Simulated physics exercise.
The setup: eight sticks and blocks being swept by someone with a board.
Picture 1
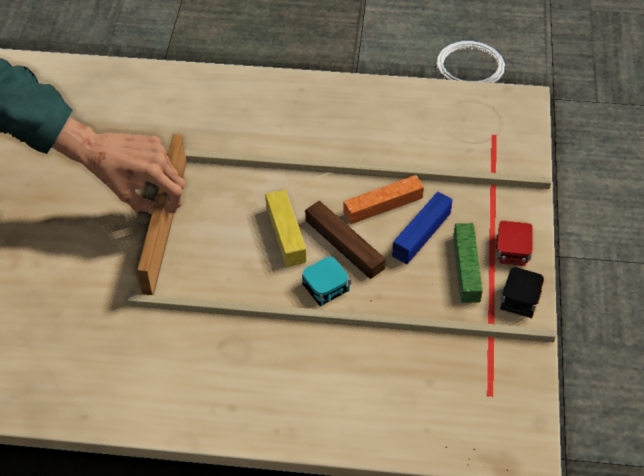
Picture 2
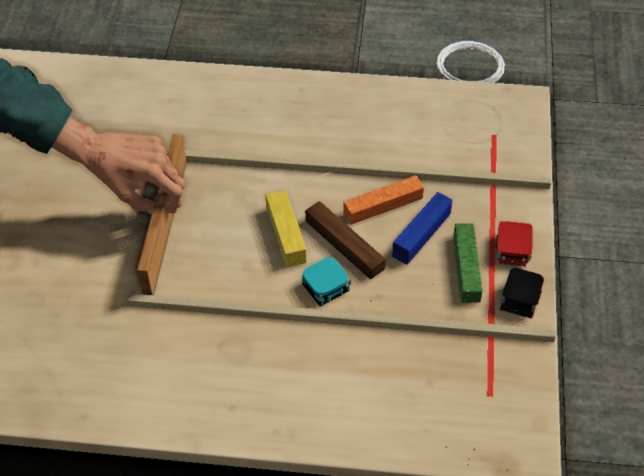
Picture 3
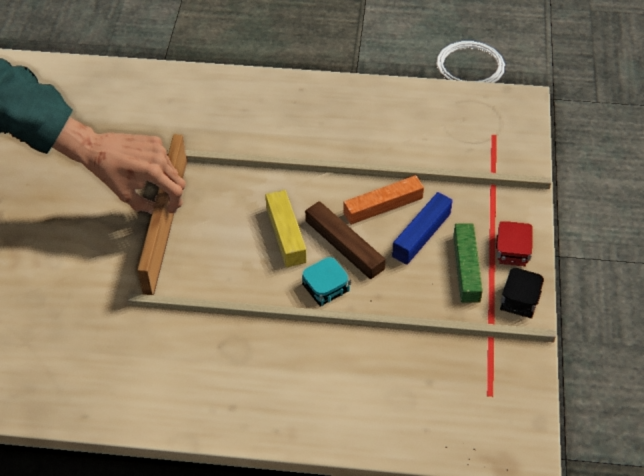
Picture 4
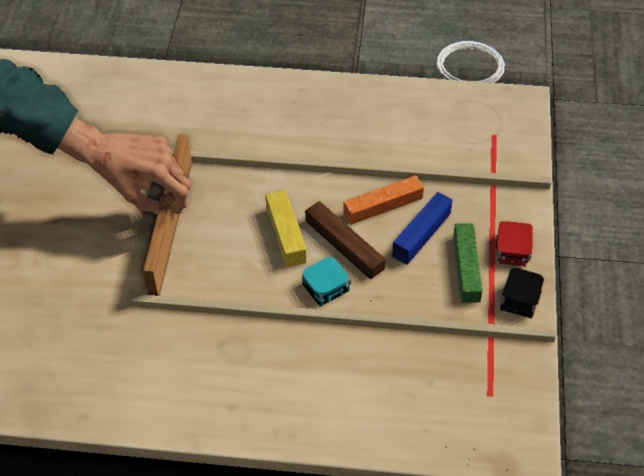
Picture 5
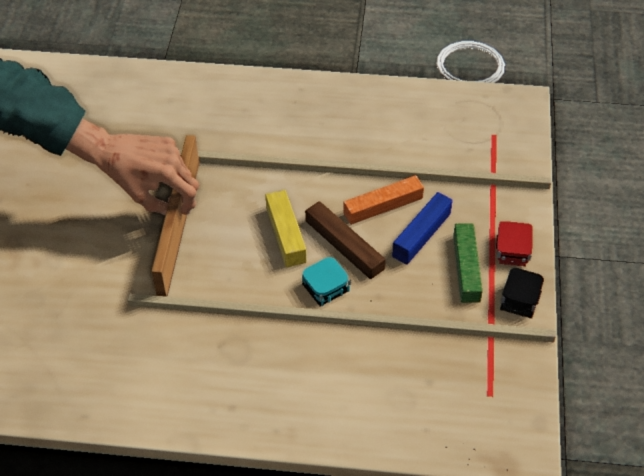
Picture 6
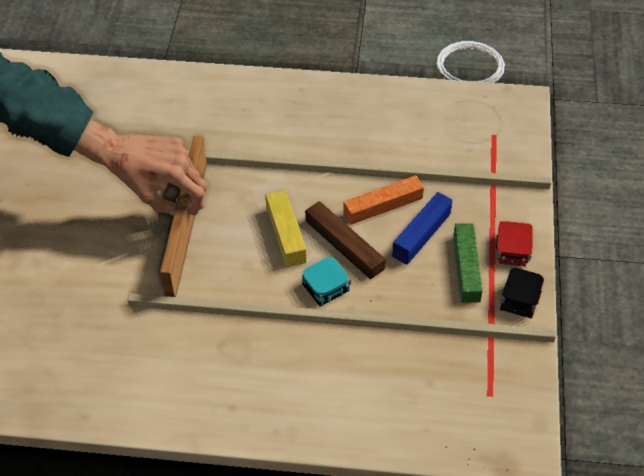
A hand gripping an upright wooden board holds almost still at first, at the left end of a lane on a tabletop. It then slides the board slightly to the right, while the eight colored sticks and blocks ahead, some near a red line, stay untouched.
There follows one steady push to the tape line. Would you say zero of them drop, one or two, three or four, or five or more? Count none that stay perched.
I'd go with three or four.
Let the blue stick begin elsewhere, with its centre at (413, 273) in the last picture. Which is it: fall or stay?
From that start it falls away.
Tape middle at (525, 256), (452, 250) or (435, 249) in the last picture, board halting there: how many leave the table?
Floor tally per try: 6 / 1 / 0.
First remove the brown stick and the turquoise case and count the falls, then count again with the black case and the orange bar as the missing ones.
1 in the first case, 2 in the second.
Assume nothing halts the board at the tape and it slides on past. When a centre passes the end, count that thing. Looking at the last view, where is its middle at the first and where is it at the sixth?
At (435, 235) for the first, at (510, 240) for the sixth.
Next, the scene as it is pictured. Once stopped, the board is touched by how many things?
Contact count: 2.
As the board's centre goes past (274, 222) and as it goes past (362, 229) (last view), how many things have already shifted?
The first number is 1, the next one 5.
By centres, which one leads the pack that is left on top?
It's the orange bar that ends up nearest.
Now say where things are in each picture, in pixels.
Black case (522, 293); red case (514, 244); green bar (468, 262); board (163, 213); tape (492, 254), in the first frame.
Red case (514, 244); board (163, 213), in the second frame.
Green bar (468, 262); orange bar (384, 200), in the third frame.
Black case (522, 293); brown stick (345, 240), in the fourth frame.
Red case (514, 244); turquoise case (326, 281), in the fifth frame.
Black case (522, 293); red case (514, 244); green bar (468, 262); board (185, 215); tape (492, 254), in the sixth frame.
Soon after, none off yet; black case at rest near (522, 293); red case at rest near (514, 244); green bar at rest near (468, 262).
In the end, the number that fall off is three or four; gone, blue stick, green bar, red case and black case.
